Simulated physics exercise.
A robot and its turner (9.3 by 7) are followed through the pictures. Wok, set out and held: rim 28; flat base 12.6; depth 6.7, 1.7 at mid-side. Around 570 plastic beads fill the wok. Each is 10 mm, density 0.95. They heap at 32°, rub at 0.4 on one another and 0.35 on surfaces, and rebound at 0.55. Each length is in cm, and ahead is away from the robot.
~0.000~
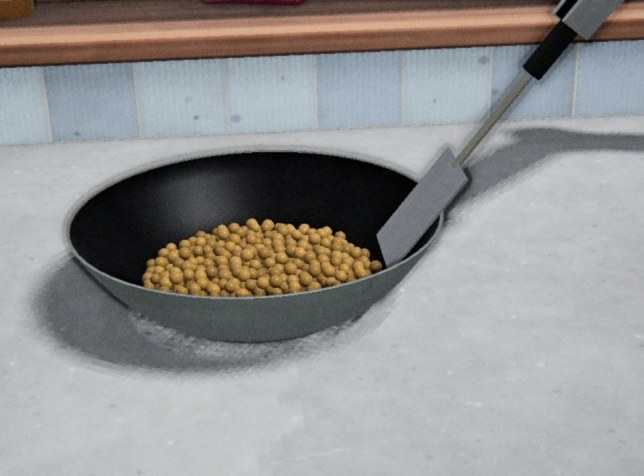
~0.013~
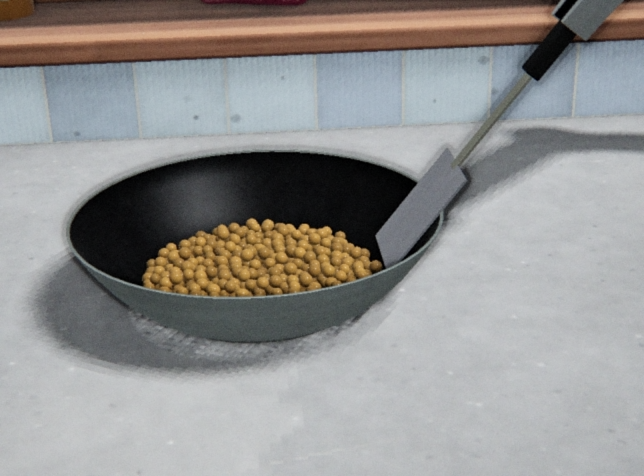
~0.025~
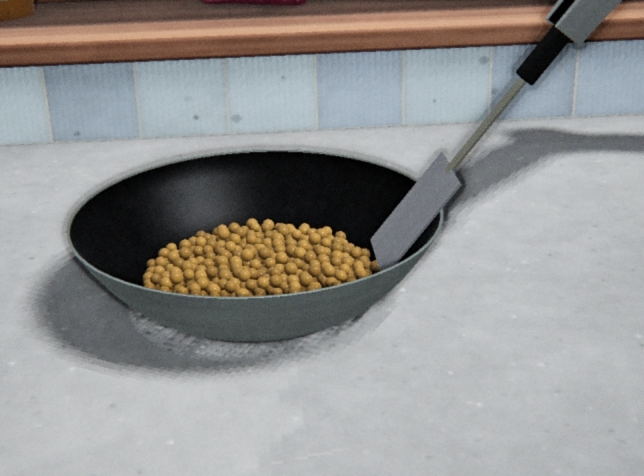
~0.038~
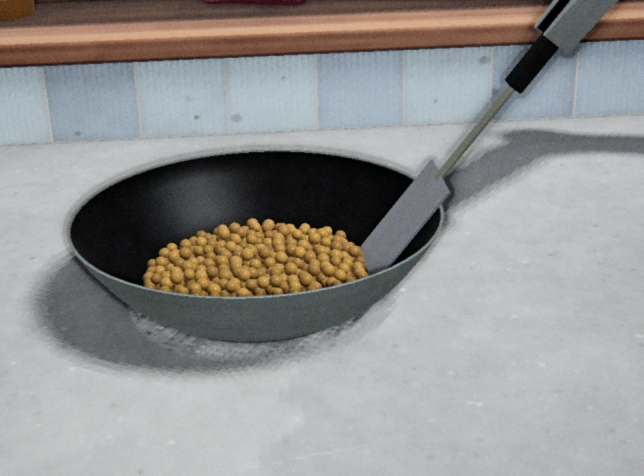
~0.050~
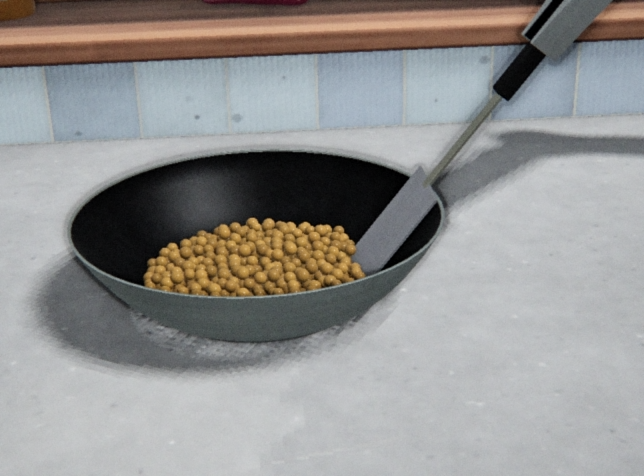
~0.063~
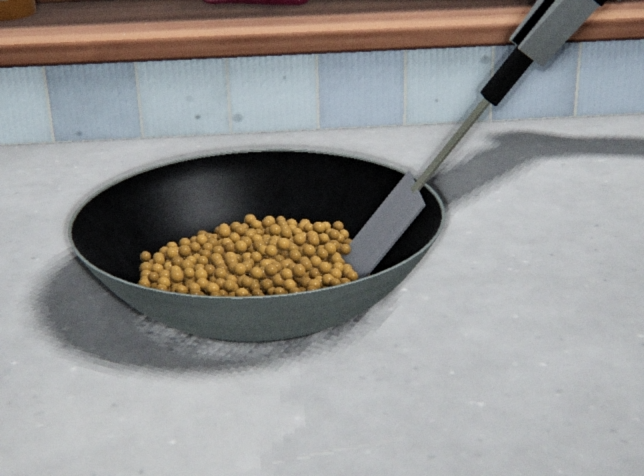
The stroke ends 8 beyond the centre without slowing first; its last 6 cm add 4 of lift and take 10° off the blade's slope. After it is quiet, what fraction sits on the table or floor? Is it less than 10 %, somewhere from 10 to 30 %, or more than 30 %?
It is less than 10 %.
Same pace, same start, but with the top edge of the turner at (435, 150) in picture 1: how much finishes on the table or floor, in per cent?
Spill: Approx. 5 per cent.
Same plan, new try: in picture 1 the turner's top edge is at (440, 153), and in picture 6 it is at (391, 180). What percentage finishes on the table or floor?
10 %.
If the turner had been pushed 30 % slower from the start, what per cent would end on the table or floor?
Approx. 0 per cent.
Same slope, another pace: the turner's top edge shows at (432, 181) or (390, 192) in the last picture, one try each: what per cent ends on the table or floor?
I'd estimate close to 0 and 15 in a hundred.
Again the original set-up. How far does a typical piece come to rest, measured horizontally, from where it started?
I'd guess close to 3 centimetres.
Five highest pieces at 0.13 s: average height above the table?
Estimated height above table: Approx. 4 cm.
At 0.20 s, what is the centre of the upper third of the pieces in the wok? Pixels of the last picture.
Near (182, 254).
After 0.13 s, sloping 52°, highest piece 5 above the table; 571 in the wok.
After 0.20 s, sloping 49°, highest piece 6 above the table; 571 in the wok.
After 0.43 s, sloping 42°, highest piece 8 above the table; 537 in the wok, 23 on the table or floor, 11 on the blade or in flight.
After 1.48 s, sloping 42°, highest piece 6 above the table; 537 in the wok, 34 on the table or floor.
At rest, 537 in the wok, 34 on the table or floor. That is 6 % on the table or floor.
